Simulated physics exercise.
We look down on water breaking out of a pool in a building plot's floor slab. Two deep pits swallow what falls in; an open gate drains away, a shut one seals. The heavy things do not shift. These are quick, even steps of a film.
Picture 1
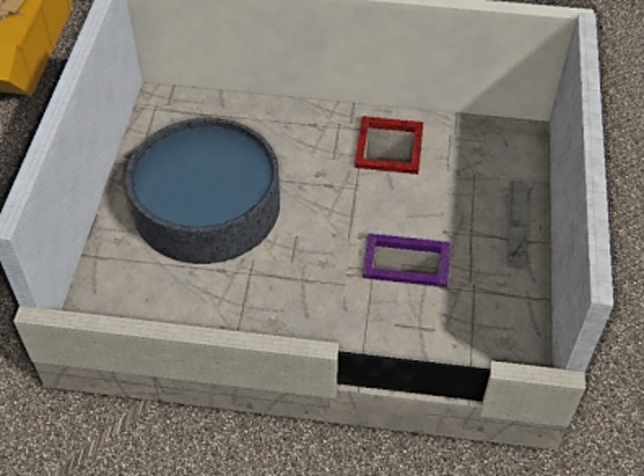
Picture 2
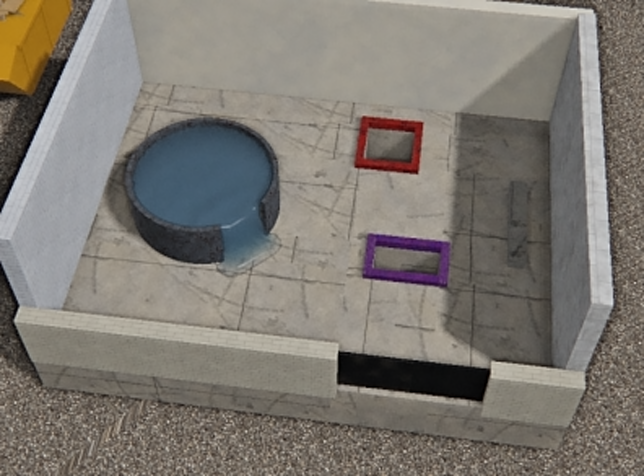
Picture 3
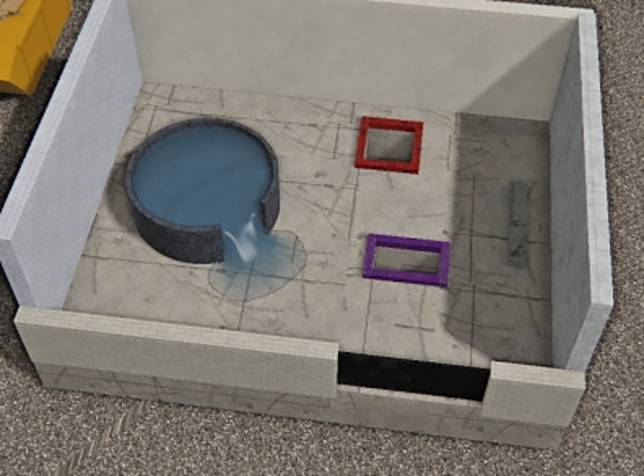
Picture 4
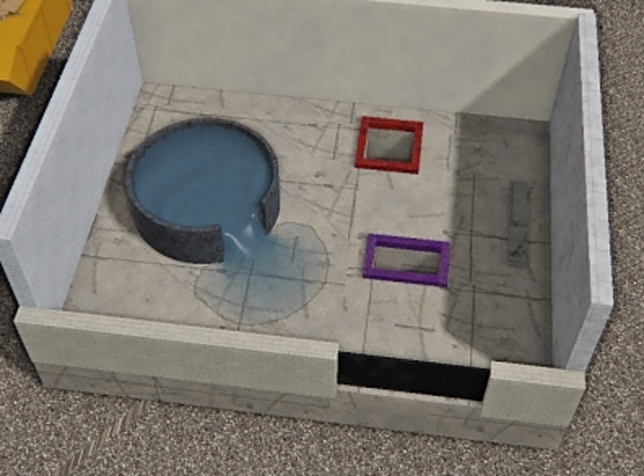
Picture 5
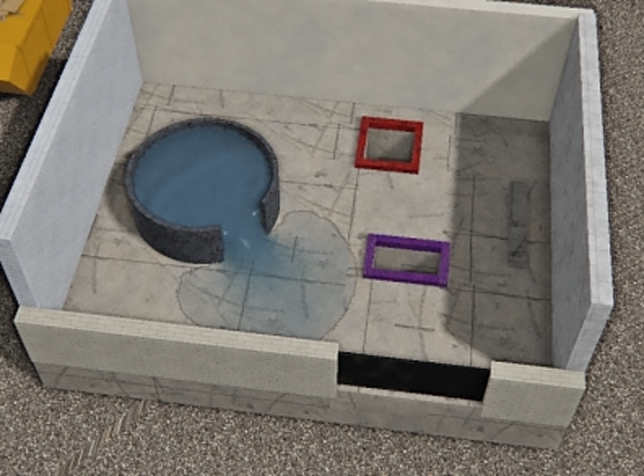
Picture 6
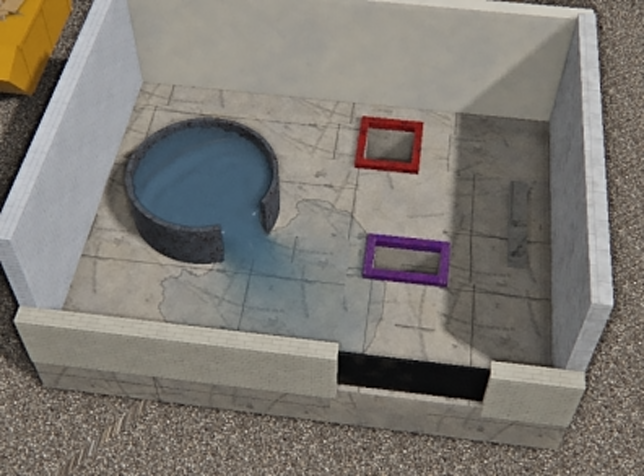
Water breaks through the lower right side of a round, dark grey pool and spreads in a thin, widening sheet across the pale, cracked floor of a walled plot, seen from above by a still camera. A red-edged square pit and a purple-edged rectangular one lie to the right, with a dark opening in the near wall. The sheet grows toward the near wall and rightward to beside the purple edging.
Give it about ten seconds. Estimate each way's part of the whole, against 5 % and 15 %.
In the end: The gate takes not even 5 %; the red pit takes not even 5 %; the purple pit takes not even 5 %.
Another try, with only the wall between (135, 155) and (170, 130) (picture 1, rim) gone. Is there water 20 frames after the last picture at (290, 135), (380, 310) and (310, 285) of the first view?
In turn: Flooded, clear, no water.
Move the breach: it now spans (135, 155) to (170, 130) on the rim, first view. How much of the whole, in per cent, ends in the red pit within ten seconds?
Per cent: Red 6.
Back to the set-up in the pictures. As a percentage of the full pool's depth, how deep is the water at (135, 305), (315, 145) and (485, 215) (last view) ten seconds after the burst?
In that order: 6, 4 and 14 per cent.
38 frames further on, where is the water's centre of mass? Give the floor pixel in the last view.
Roughly at (340, 252).
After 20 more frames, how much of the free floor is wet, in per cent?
Roughly 50 per cent.
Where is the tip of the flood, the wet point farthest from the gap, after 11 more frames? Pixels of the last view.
I would point to (551, 399).
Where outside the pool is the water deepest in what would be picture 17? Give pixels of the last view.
Roughly at (537, 397).
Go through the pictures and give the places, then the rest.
Still water in the pool at (203, 175), in the first picture.
The front is at (226, 270), out from the gap at (245, 237), in the second picture.
The front is at (251, 294), out from the gap at (245, 239), in the third picture.
Water pours out at (245, 240) and has run to (282, 313), in the fourth picture.
The front is at (314, 335), out from the gap at (245, 239), in the fifth picture.
The front is at a hidden place, out from the gap at (245, 238), in the sixth picture.
A moment on, water covers 25 % of the floor; the gate 0 %, the red pit 0 %, the purple pit 0 %.
Next, water covers 40 % of the floor; the gate 0 %, the red pit 0 %, the purple pit 1 %.
Then, water covers 50 % of the floor; the gate 0 %, the red pit 0 %, the purple pit 1 %.
Later, water covers 75 % of the floor; the gate 0 %, the red pit 0 %, the purple pit 2 %.
In the end, water covers 95 % of the floor; the gate 0 %, the red pit 0 %, the purple pit 2 %.
